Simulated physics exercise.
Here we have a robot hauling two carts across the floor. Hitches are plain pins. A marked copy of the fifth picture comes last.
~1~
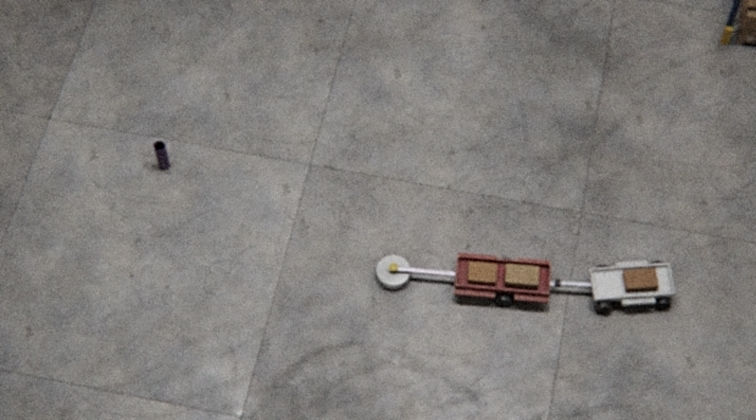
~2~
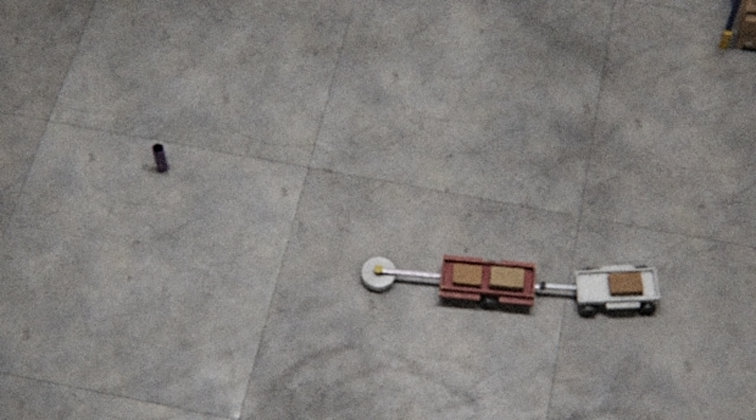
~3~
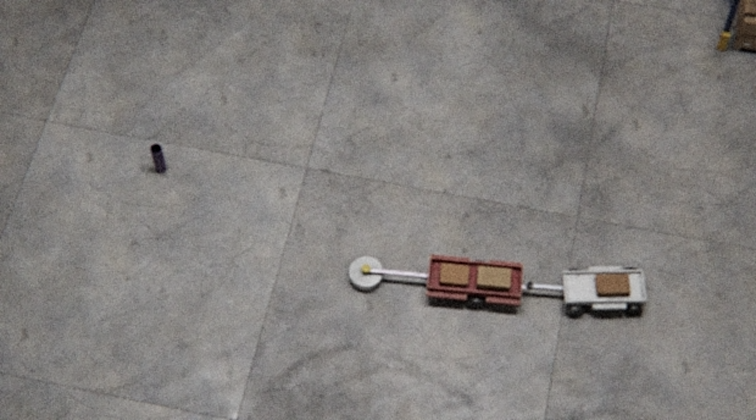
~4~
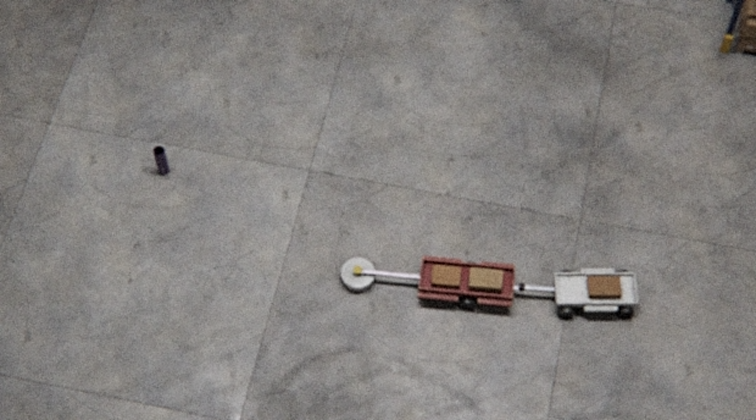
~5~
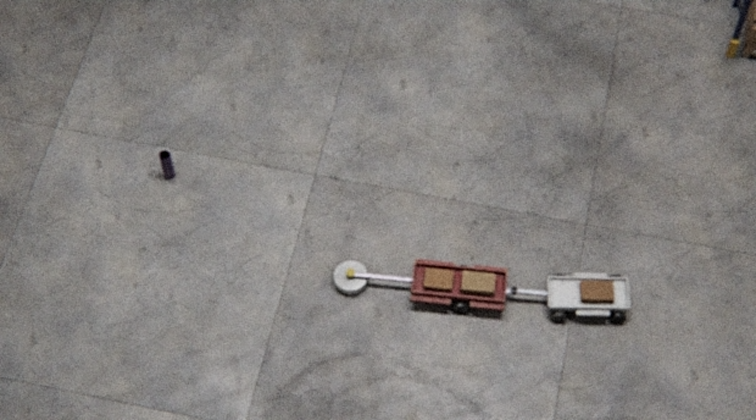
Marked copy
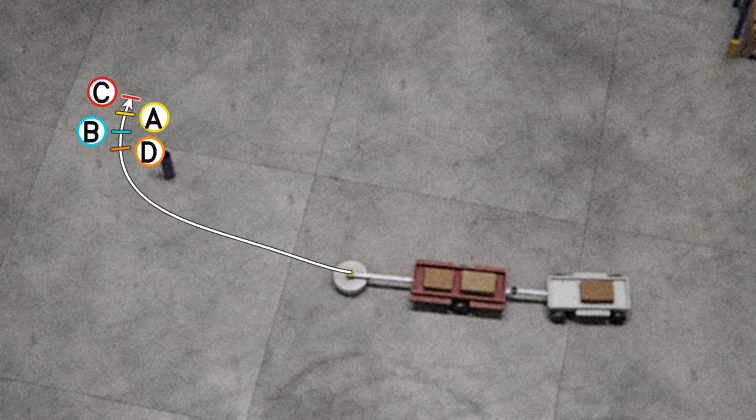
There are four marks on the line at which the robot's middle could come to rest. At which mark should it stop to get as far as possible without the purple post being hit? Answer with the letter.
It can go as far as D.
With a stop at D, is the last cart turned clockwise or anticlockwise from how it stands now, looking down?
Clockwise.
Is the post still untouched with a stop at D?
For that mark, yes.
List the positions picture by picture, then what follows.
The first picture shows robot (393, 271); red cart (503, 277); white cart (632, 283).
The second picture shows robot (379, 273); red cart (488, 279); white cart (617, 286); purple post (163, 168).
The third picture shows robot (366, 272); red cart (475, 279); white cart (604, 287); purple post (161, 168).
The fourth picture shows robot (358, 274); red cart (467, 280); white cart (596, 289); purple post (164, 170).
The fifth picture shows robot (351, 277); red cart (459, 284); white cart (588, 294); purple post (169, 175).
On the marked copy, A at (125, 114); B at (121, 132); C at (131, 98); D at (120, 149); the route from (351, 272) via (182, 219) to (131, 96).
Taking D. A third of the way, robot (253, 247), last cart (482, 286).
Two thirds of the way, robot (162, 213), last cart (380, 271).
When it is over, robot (122, 153), last cart (301, 255); nothing has been touched.
As for the rest, A is too far, the post has been hit; B is too far, the post has been hit; C is too far, the post has been hit.
